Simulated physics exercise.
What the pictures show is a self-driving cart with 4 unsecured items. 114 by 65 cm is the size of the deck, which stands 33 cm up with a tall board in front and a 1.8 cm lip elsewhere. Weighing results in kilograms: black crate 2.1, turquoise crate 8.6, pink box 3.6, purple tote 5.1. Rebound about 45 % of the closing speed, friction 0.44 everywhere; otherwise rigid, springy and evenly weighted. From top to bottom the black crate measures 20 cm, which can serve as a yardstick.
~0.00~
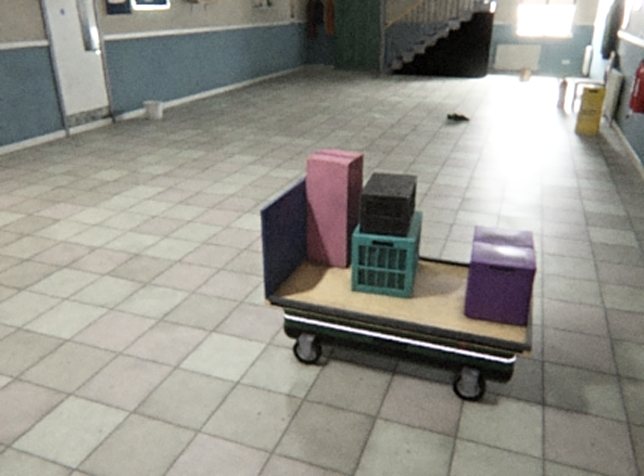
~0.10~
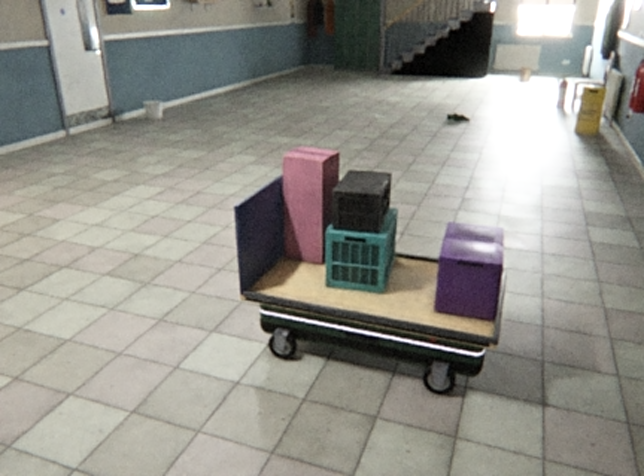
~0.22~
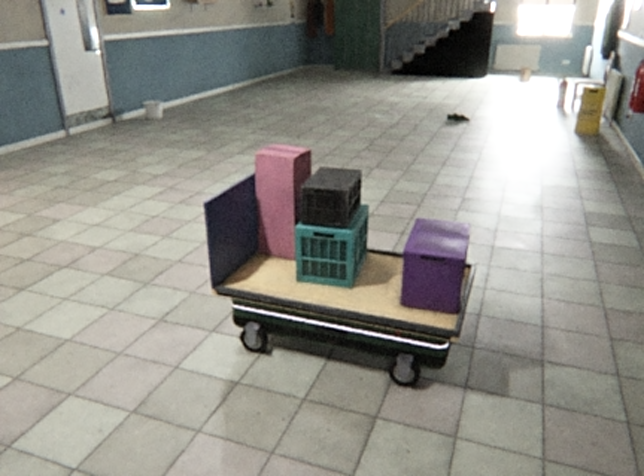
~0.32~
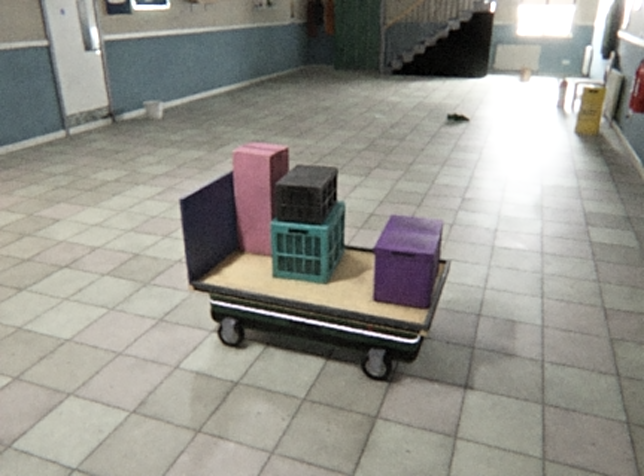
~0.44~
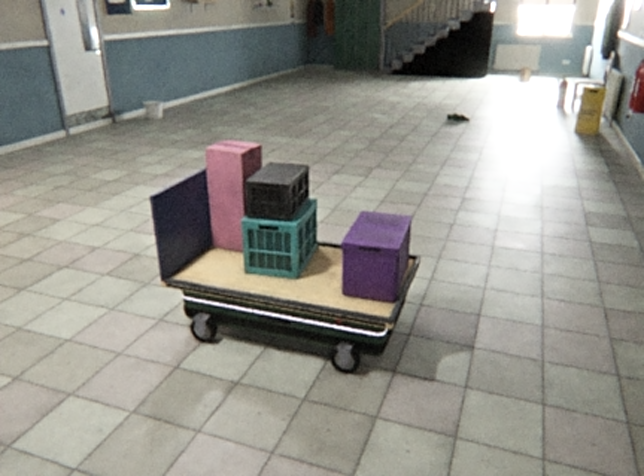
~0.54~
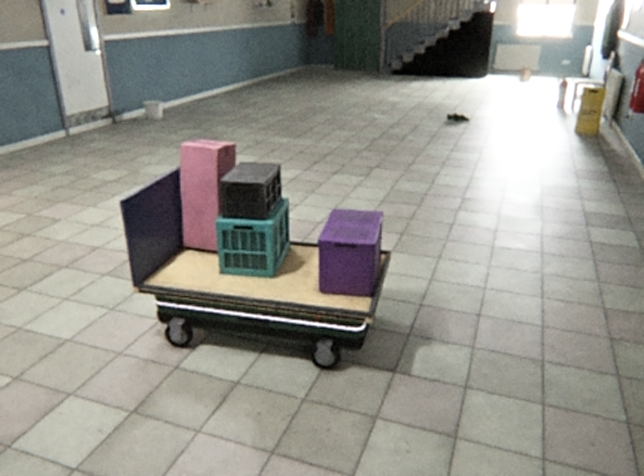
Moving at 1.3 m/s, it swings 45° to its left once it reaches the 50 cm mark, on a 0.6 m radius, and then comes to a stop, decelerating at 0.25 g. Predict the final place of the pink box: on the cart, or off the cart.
Final place: Off the cart.
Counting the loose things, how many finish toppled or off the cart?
Tally: 1.
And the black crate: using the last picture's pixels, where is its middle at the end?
It finishes around (23, 222).
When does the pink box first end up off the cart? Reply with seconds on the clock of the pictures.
It happens near 0.7 s.
Around 0.64 s, 83 cm covered, turned 18°; pink box at 23° to upright near (176, 195); black crate shifted 7 cm; turquoise crate shifted 4 cm.
Around 0.84 s, 109 cm covered, turned 40°; pink box now off the cart; black crate shifted 16 cm; turquoise crate shifted 5 cm.
Around 1.14 s, 145 cm covered, turned 45°; black crate shifted 15 cm; turquoise crate shifted 5 cm.
Finally (2.0 s), off the cart, pink box; not toppled but over 10 cm from the start, black crate; the other 2 still in place (within 10 cm).
